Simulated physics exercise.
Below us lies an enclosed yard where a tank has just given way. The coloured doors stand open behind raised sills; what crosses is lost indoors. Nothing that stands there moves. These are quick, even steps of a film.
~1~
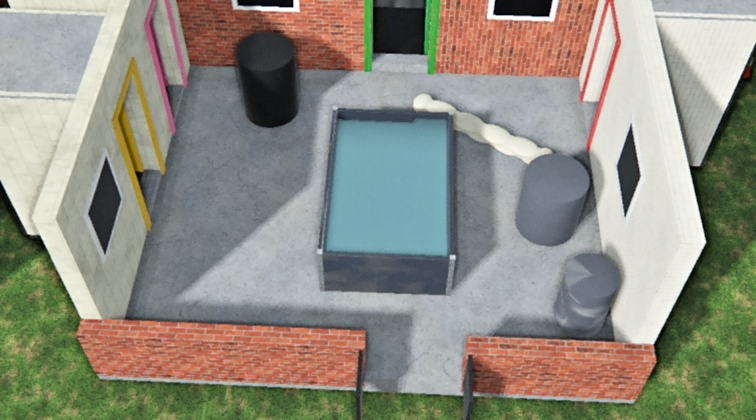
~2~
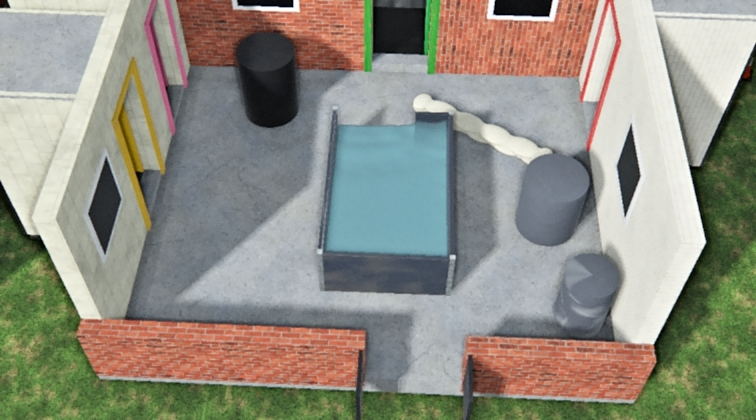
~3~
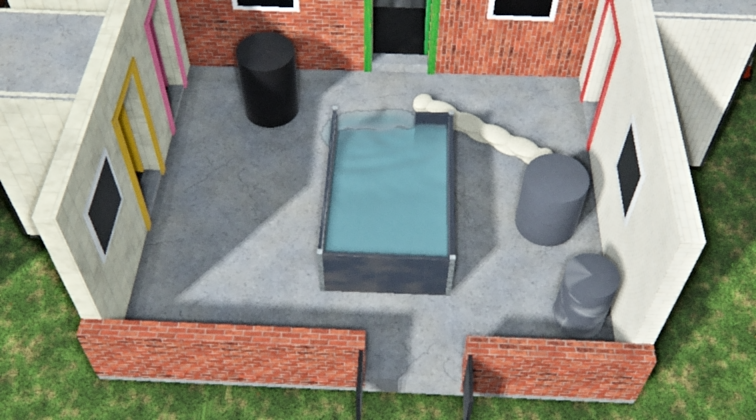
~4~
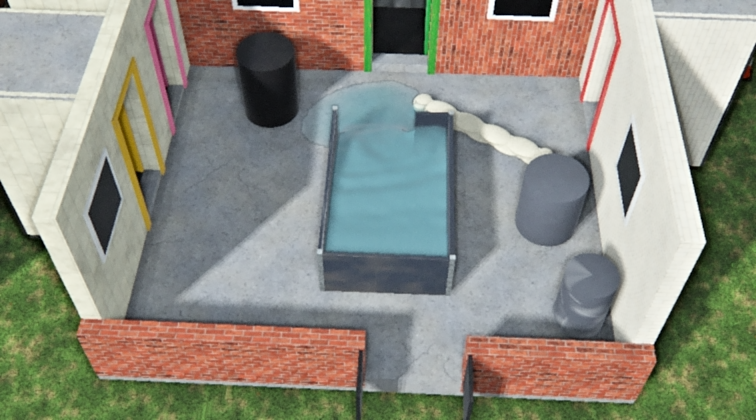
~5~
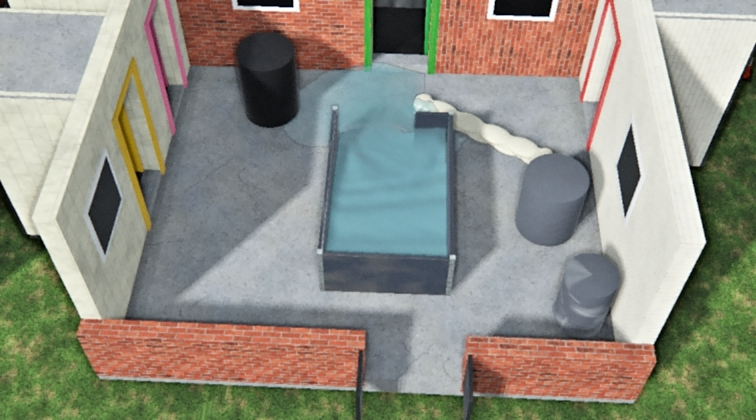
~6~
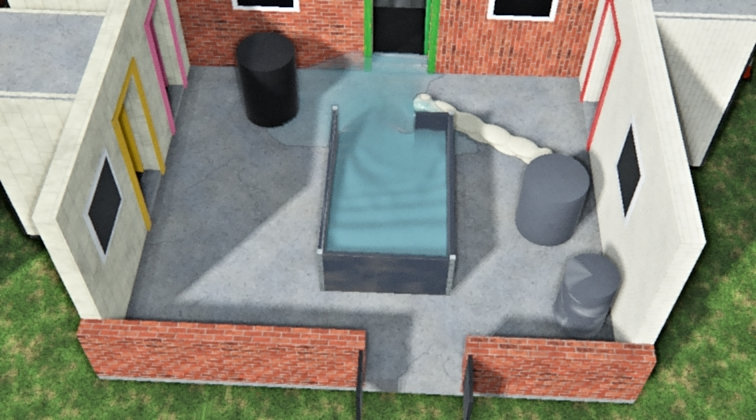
In a walled yard with coloured doorways and dark cylinders, the far side of a rectangular water tank opens, and water pours out, spreading across the paving toward the green doorway and outward to both sides.
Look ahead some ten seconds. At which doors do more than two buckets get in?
In the end: The yellow door admits no more than that; the pink door lets in a lot; the green door lets in a lot; the red door lets in a lot.
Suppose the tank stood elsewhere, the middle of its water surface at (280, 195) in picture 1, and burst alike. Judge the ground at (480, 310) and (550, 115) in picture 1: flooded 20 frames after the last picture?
In turn: Clear, covered.
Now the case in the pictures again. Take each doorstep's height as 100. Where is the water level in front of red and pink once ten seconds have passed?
Roughly 140 per cent, then 110 per cent.
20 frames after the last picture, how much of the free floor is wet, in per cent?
Close to 55 %.
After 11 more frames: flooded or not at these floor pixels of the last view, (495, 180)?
There: Wet.
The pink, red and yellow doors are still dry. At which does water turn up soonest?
That is the one in pink.
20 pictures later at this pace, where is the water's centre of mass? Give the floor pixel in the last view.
Close to (359, 154).
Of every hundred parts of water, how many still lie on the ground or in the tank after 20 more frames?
Some 84 per cent.
A moment on, water covers 25 % of the floor; the yellow door not reached, the pink door not reached, the green door far over two buckets in, the red door not reached.
Next, water covers 35 % of the floor; the yellow door not reached, the pink door over two buckets in, the green door far over two buckets in, the red door not reached.
Then, water covers 55 % of the floor; the yellow door wet at the sill, nothing in, the pink door far over two buckets in, the green door far over two buckets in, the red door over two buckets in.
Later, water covers 85 % of the floor; the yellow door wet at the sill, nothing in, the pink door far over two buckets in, the green door far over two buckets in, the red door far over two buckets in.
In the end, water covers 95 % of the floor; the yellow door wet at the sill, nothing in, the pink door far over two buckets in, the green door far over two buckets in, the red door far over two buckets in.
